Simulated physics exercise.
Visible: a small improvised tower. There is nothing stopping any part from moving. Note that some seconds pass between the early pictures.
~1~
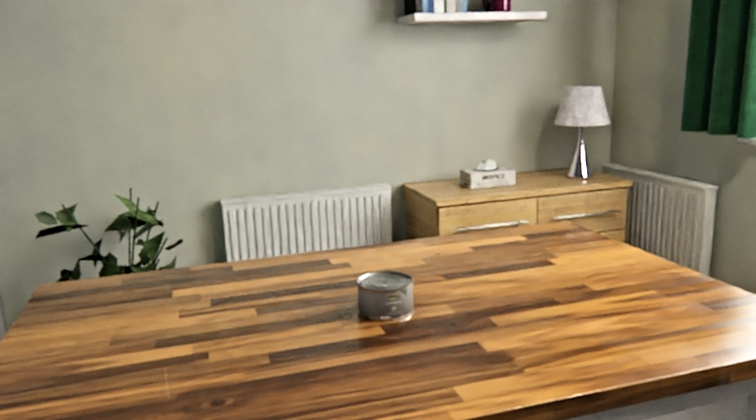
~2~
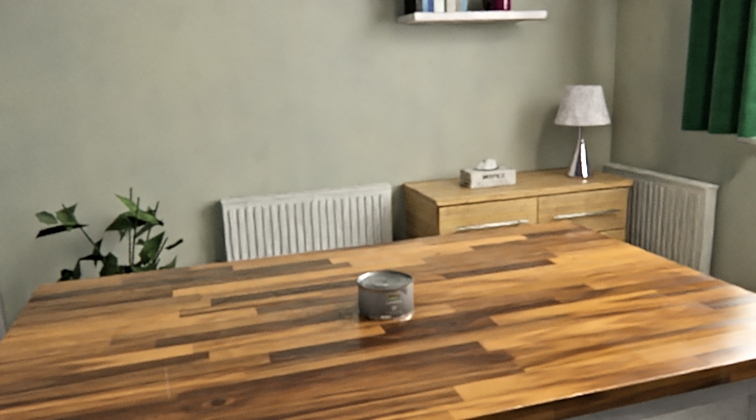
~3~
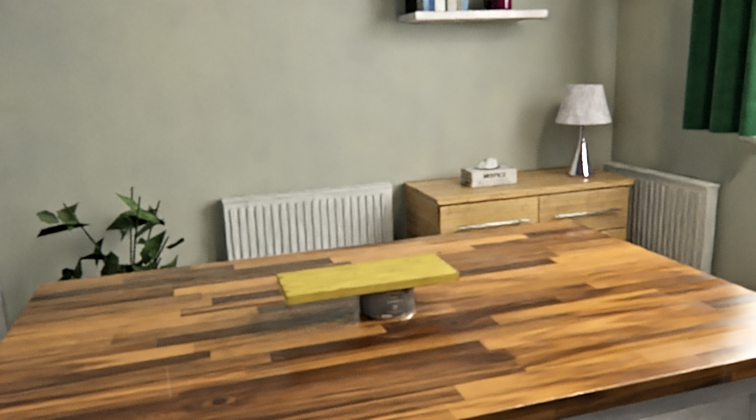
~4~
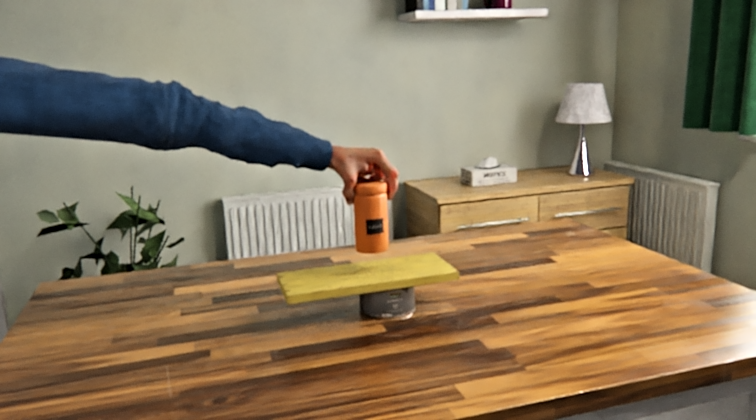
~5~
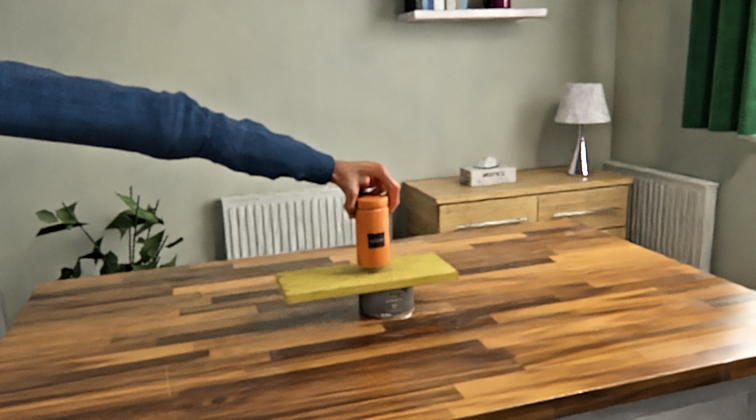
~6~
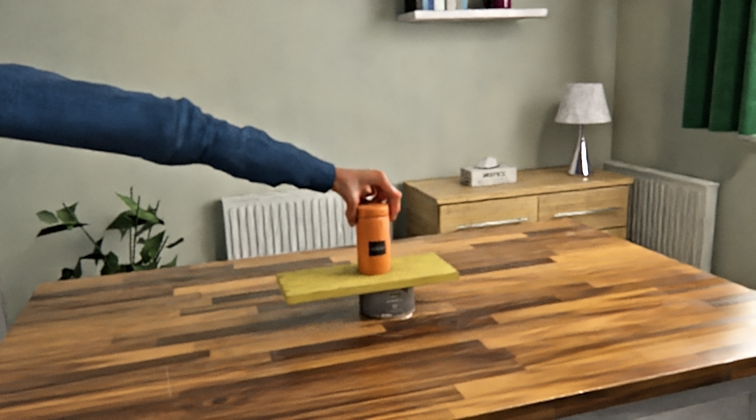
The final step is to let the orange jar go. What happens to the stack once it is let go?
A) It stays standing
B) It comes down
A.
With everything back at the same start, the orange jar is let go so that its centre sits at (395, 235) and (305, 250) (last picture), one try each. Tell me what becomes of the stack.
Try one: The stack remains standing; try two: The stack collapses.
Then, 0.50 s after the last picture, nothing has stirred.
Then, 1.10 s after the last picture, orange jar resting near (373, 238).
At rest, all 3 in place. Seen from the same camera at the end, orange jar near (373, 238). The stack keeps its balance.
